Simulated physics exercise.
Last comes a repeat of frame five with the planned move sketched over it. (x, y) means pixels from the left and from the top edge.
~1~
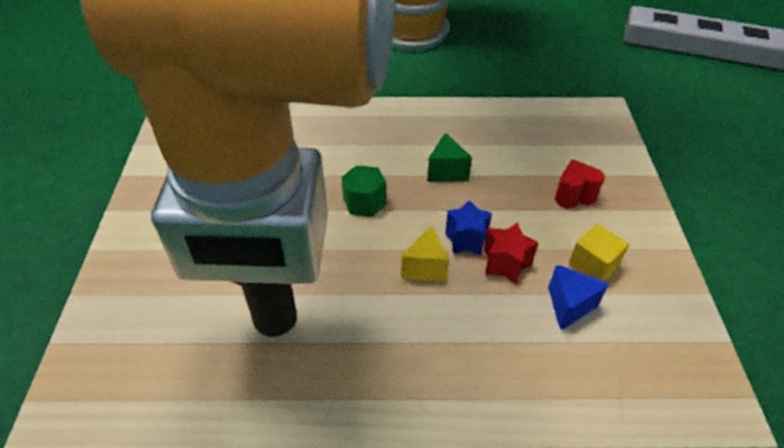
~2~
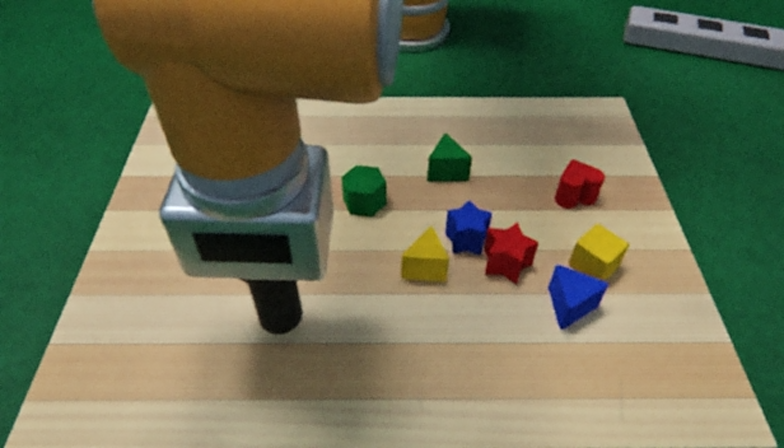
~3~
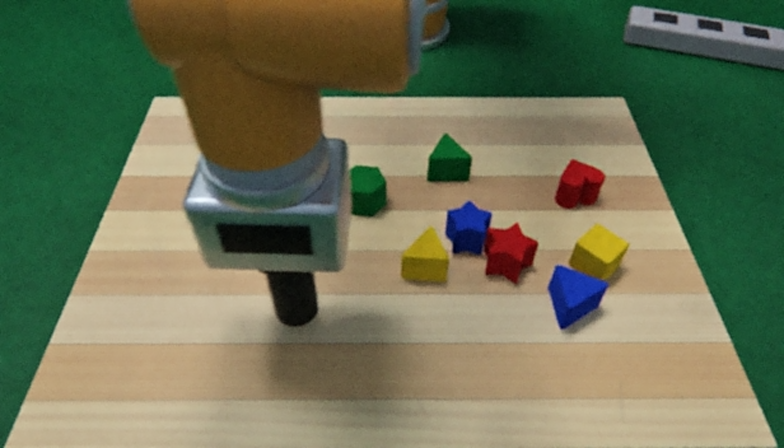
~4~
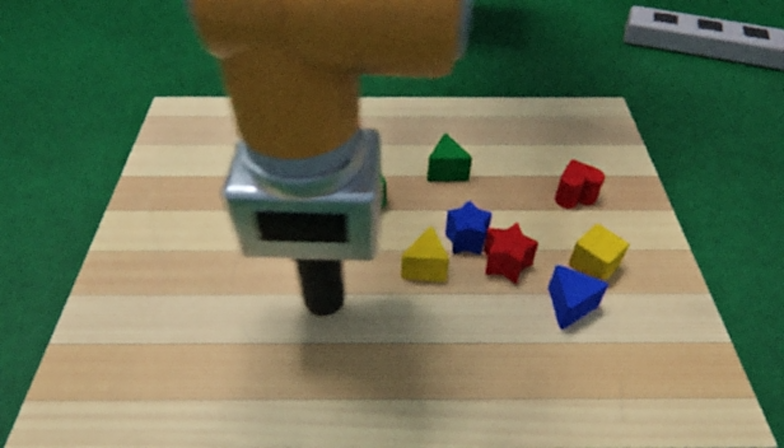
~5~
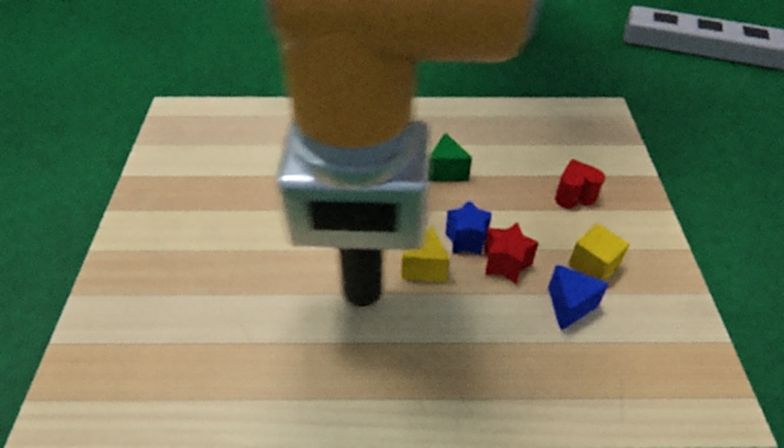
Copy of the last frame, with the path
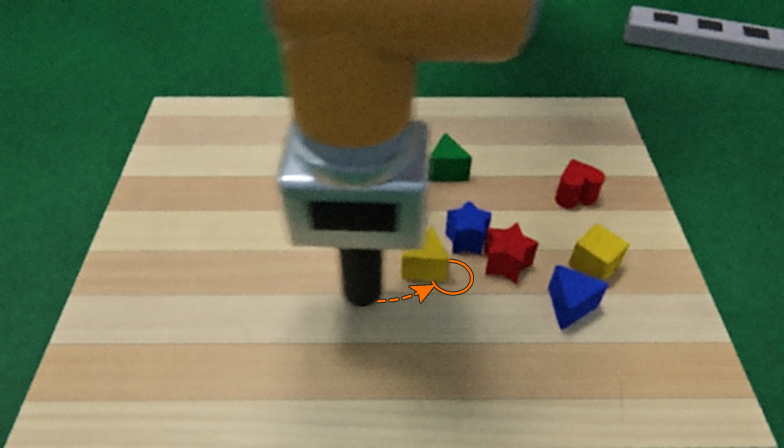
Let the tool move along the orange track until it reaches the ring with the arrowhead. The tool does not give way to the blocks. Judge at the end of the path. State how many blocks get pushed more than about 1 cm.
That's one.
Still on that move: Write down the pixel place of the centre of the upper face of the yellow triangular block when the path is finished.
Around (437, 228).
Drawn move, from (363, 301) through (411, 296) to (452, 277).
Halfway along, tool (414, 283); nothing pushed yet.
At the end, tool (453, 265); yellow triangular block (437, 228), turned 15° anticlockwise; blue star block still.
